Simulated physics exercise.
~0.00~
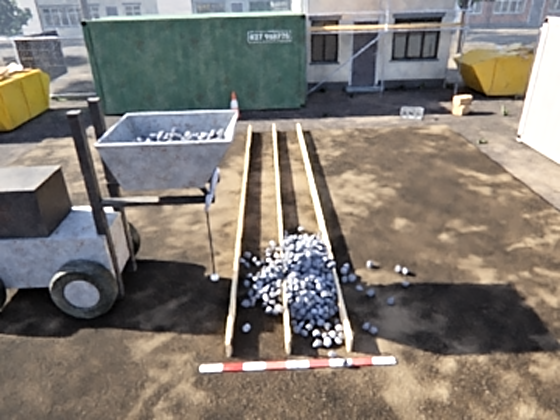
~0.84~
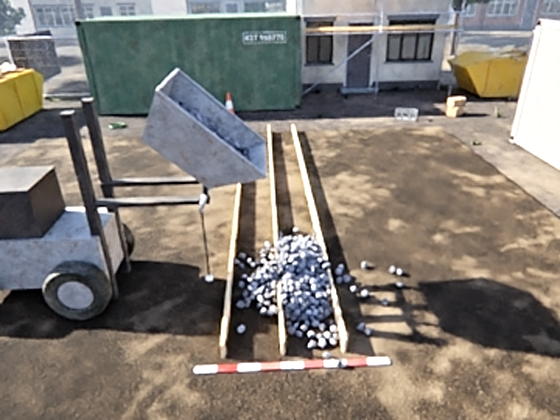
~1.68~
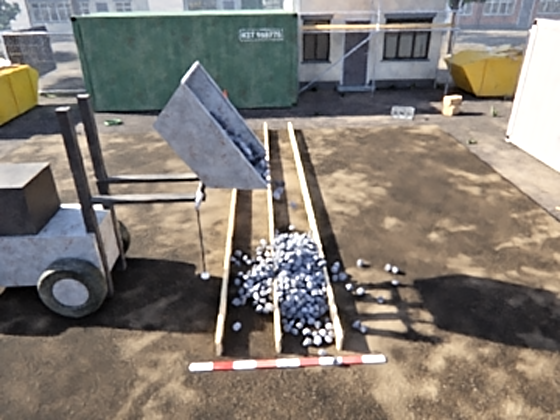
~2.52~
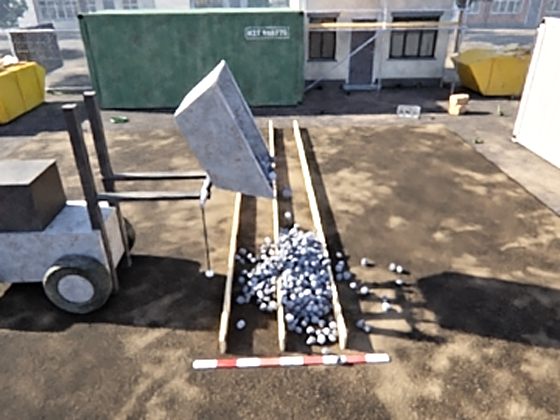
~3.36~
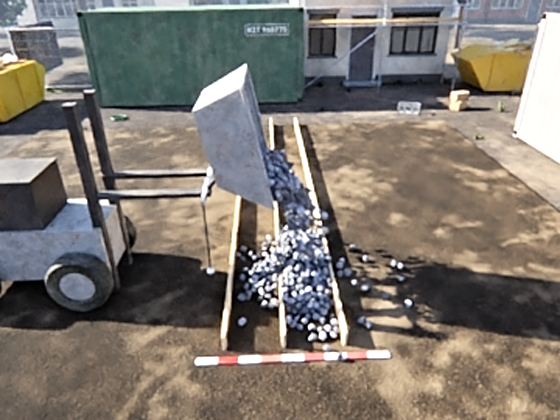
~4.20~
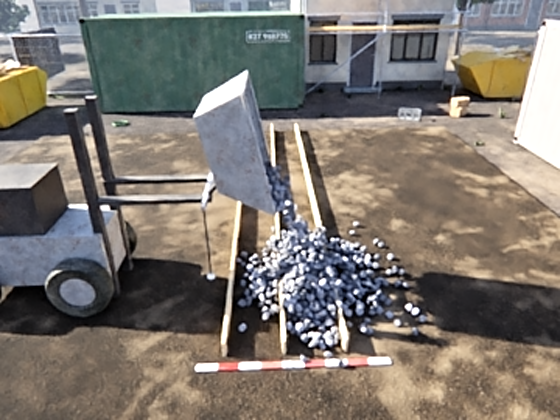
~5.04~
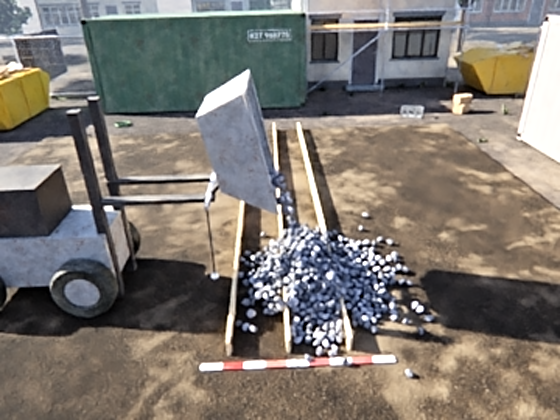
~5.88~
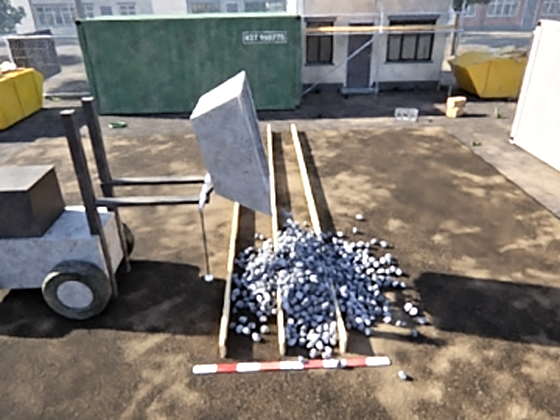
A grey skip full of bluish-grey stones, held by a forklift-like machine at left, hangs beside three pale planks in a sunlit yard, seen from above by a slightly swaying camera. An earlier heap lies between the planks, behind a red-and-white staff, with a green container and yellow skips beyond. The skip tips steeply to the right and pauses while its stones mostly hold. It then tips further, and the load pours onto the heap, spreading across the boards and past the right-hand one. Finally the skip stays steeply tilted, emptied above a broad, settled pile.
